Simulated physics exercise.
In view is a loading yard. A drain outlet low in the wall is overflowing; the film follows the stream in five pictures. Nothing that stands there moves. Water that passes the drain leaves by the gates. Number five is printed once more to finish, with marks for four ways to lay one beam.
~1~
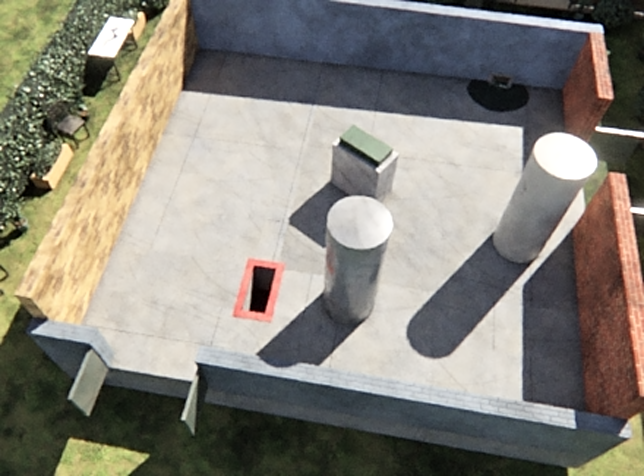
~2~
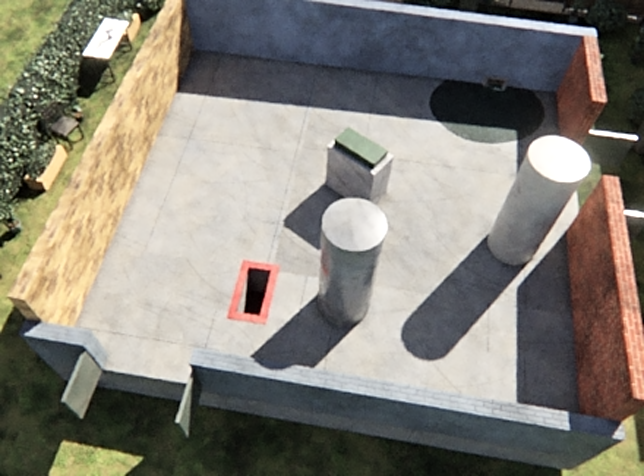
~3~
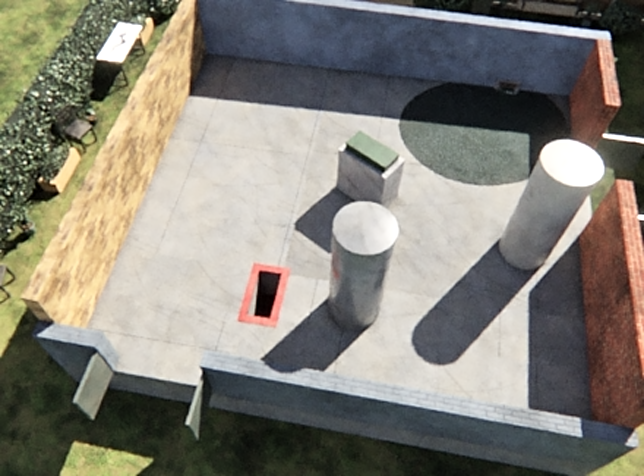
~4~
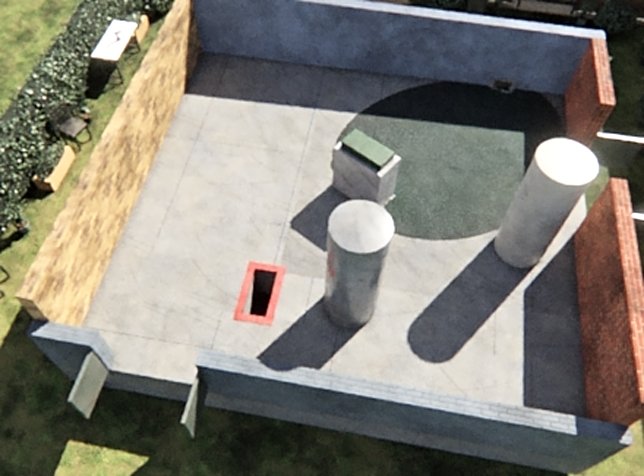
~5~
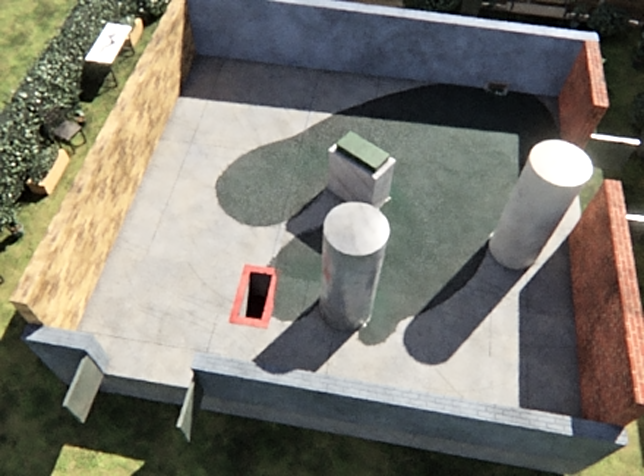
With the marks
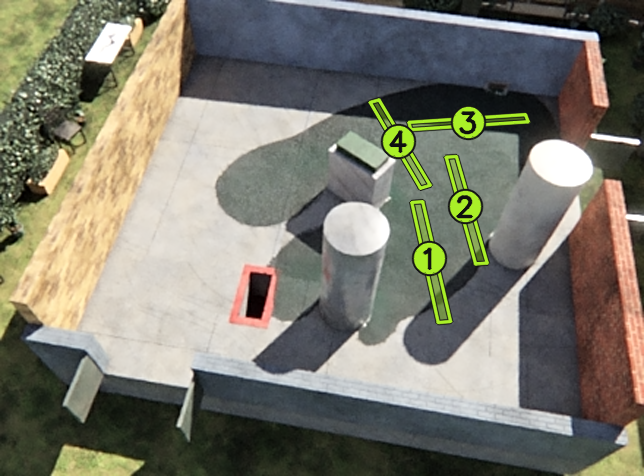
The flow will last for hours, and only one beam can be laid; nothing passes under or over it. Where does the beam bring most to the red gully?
The best position is 4.
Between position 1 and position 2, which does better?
The answer is 1.
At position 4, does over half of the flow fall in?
No.
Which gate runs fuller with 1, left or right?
The left gate.
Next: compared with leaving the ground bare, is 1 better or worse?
Worse.
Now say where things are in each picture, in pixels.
Outfall at (501, 78); red gully at (259, 289); open gate at (161, 361); open gate at (570, 189); 2 % of the ground under water, visible out to (493, 106); red gully still dry, in the first picture.
In the second picture, 6 % of the ground under water, visible out to (456, 131); red gully still dry.
In the third picture, 12 % of the ground under water, visible out to (410, 150); red gully still dry.
In the fourth picture, 23 % of the ground under water, visible out to (429, 234); red gully still dry.
In the fifth picture, 37 % of the ground under water, visible out to (292, 314); red gully still dry.
In lime, 1 from (417, 202) to (444, 322); 2 from (451, 156) to (481, 263); 3 from (409, 125) to (526, 118); 4 from (374, 101) to (425, 186).
For position 1, about 16 % of the stream goes into the red gully, about 83 % out by the gates.
For position 2, about 11 % of the stream goes into the red gully, about 88 % out by the gates.
For position 3, about 10 % of the stream goes into the red gully, about 89 % out by the gates.
For position 4, about 26 % of the stream goes into the red gully, about 71 % out by the gates.
